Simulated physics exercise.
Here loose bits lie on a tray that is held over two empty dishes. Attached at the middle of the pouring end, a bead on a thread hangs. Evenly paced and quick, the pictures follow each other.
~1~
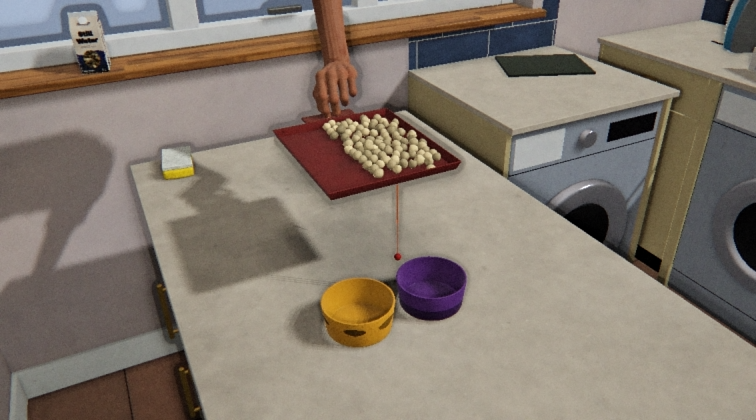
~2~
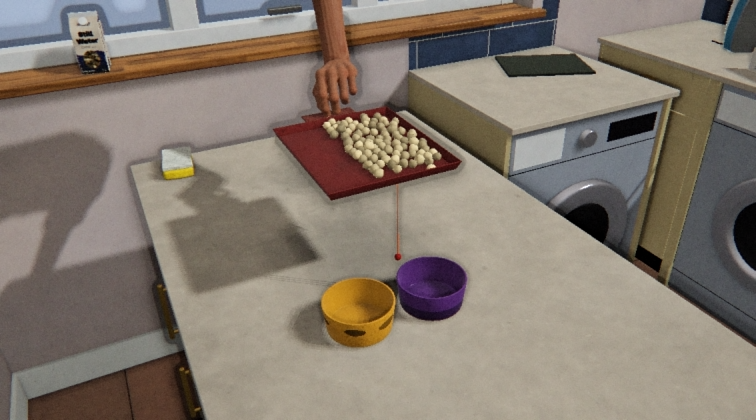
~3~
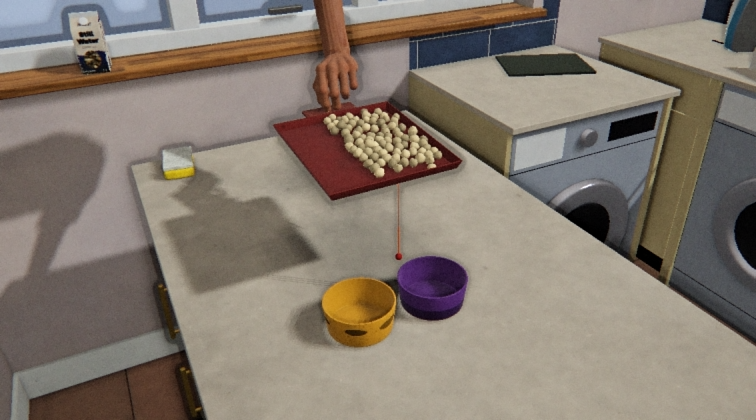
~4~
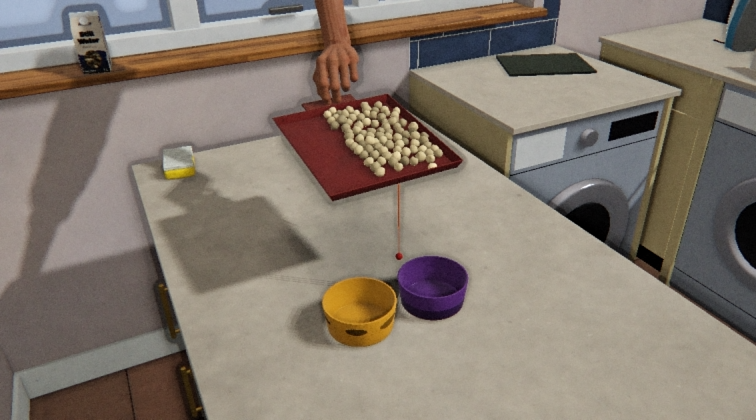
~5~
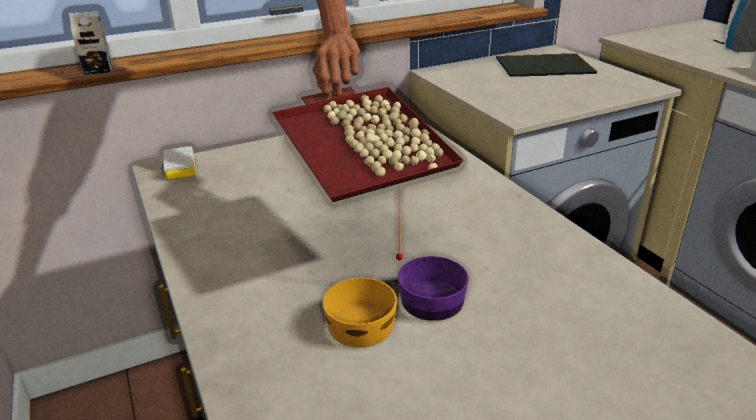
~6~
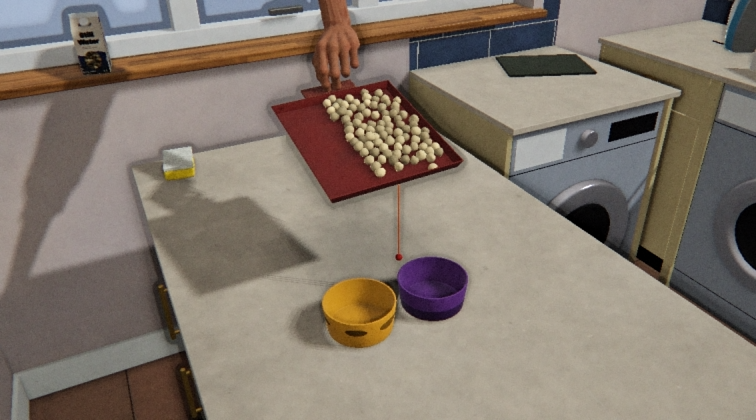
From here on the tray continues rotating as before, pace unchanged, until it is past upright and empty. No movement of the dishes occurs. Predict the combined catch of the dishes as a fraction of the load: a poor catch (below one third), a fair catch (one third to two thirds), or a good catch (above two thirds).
The dishes will top two thirds of the load.
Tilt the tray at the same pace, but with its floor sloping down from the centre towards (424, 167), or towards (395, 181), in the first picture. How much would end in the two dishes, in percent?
Respectively 30 % and 70 %.
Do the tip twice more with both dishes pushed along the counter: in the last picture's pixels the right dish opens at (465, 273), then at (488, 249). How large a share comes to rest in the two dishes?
Roughly 70 per cent, then roughly 30 per cent.
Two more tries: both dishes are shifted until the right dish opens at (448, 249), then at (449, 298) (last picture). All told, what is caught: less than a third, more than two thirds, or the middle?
Under a third, then below one third.
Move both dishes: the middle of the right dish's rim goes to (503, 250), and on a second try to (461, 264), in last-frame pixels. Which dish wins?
Taking them in turn, it's the one to the left and then the one to the left.
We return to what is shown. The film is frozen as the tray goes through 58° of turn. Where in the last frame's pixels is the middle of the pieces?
Its middle sits at about pixel (390, 161).
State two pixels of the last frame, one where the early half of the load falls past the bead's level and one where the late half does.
Initially about (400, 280); subsequently about (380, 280).
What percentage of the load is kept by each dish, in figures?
Left dish keeps 50 %, right dish keeps 40 %.
Soon after the last picture, tray tipped steeply; nearly all on the tray; a stray few in the left dish; a stray few in the air.
A little later, tray tipped right over; about half in the left dish; about a third in the right dish; a small part outside both; a stray few in the air.
Later still, tray tipped past a quarter turn; about half in the left dish; about half in the right dish; a small part outside both.
At rest, tray tipped past a quarter turn; about half in the left dish; about half in the right dish; a small part outside both.
